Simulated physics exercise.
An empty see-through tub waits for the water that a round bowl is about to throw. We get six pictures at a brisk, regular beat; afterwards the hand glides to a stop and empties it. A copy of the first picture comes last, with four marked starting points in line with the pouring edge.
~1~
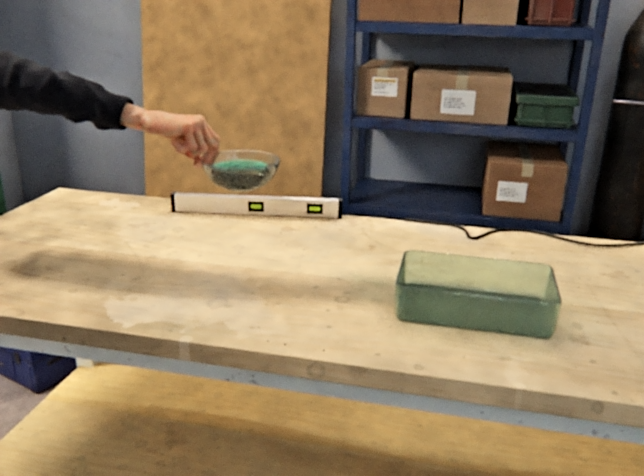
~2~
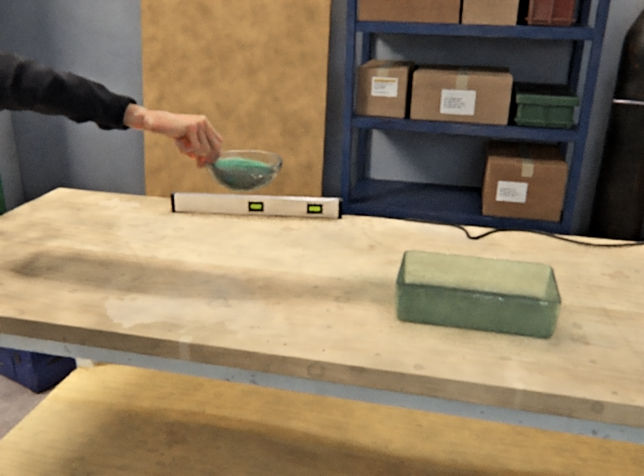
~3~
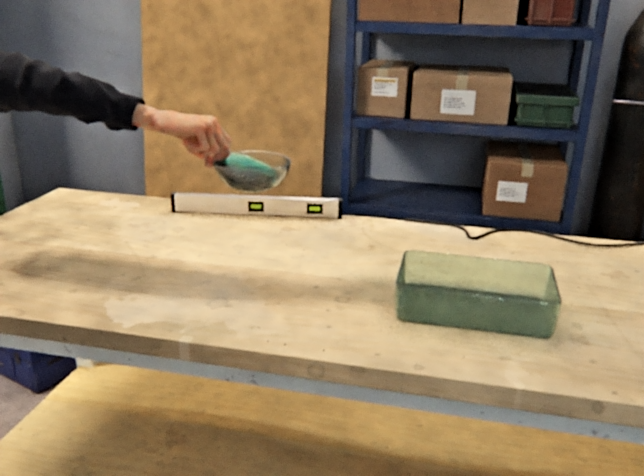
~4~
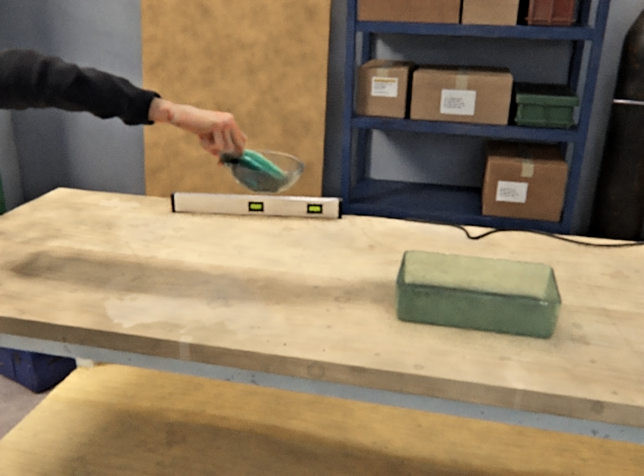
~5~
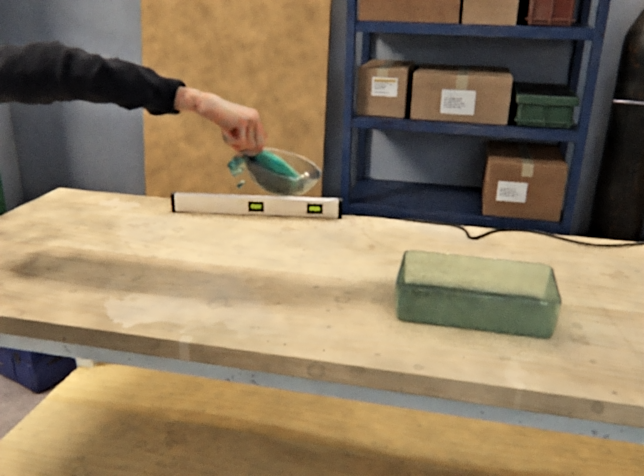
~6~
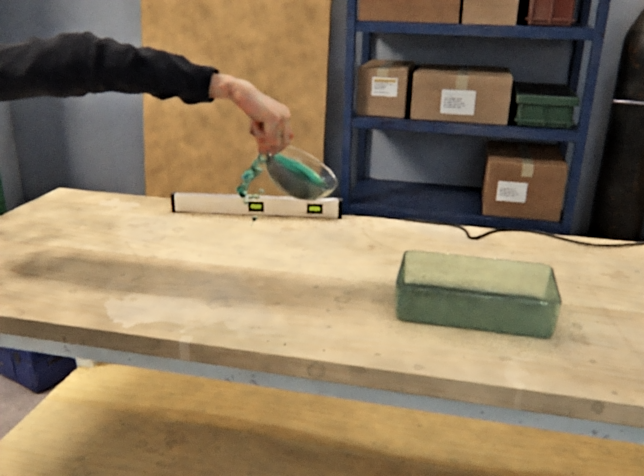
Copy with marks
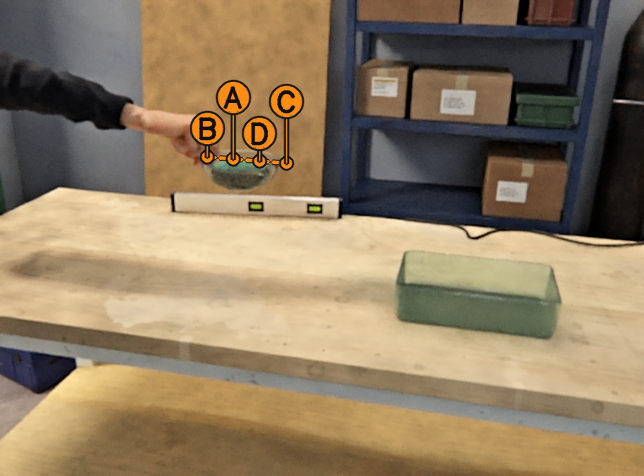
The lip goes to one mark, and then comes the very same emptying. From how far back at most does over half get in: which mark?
The answer is spot D.
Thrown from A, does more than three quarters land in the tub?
No.
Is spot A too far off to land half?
Yes, it does.
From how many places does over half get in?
Two of the four.
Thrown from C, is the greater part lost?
No, not at all.
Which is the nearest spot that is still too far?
The answer is A.
In orange, A at (233, 159); B at (207, 156); C at (286, 163); D at (259, 161).
If A is chosen, about 24 % lands in the tub, 69 % falls short and 7 % goes beside or beyond.
If B is chosen, about 0 % lands in the tub, 98 % falls short.
If C is chosen, about 73 % lands in the tub, 11 % falls short and 16 % goes beside or beyond.
If D is chosen, about 61 % lands in the tub, 25 % falls short and 13 % goes beside or beyond.
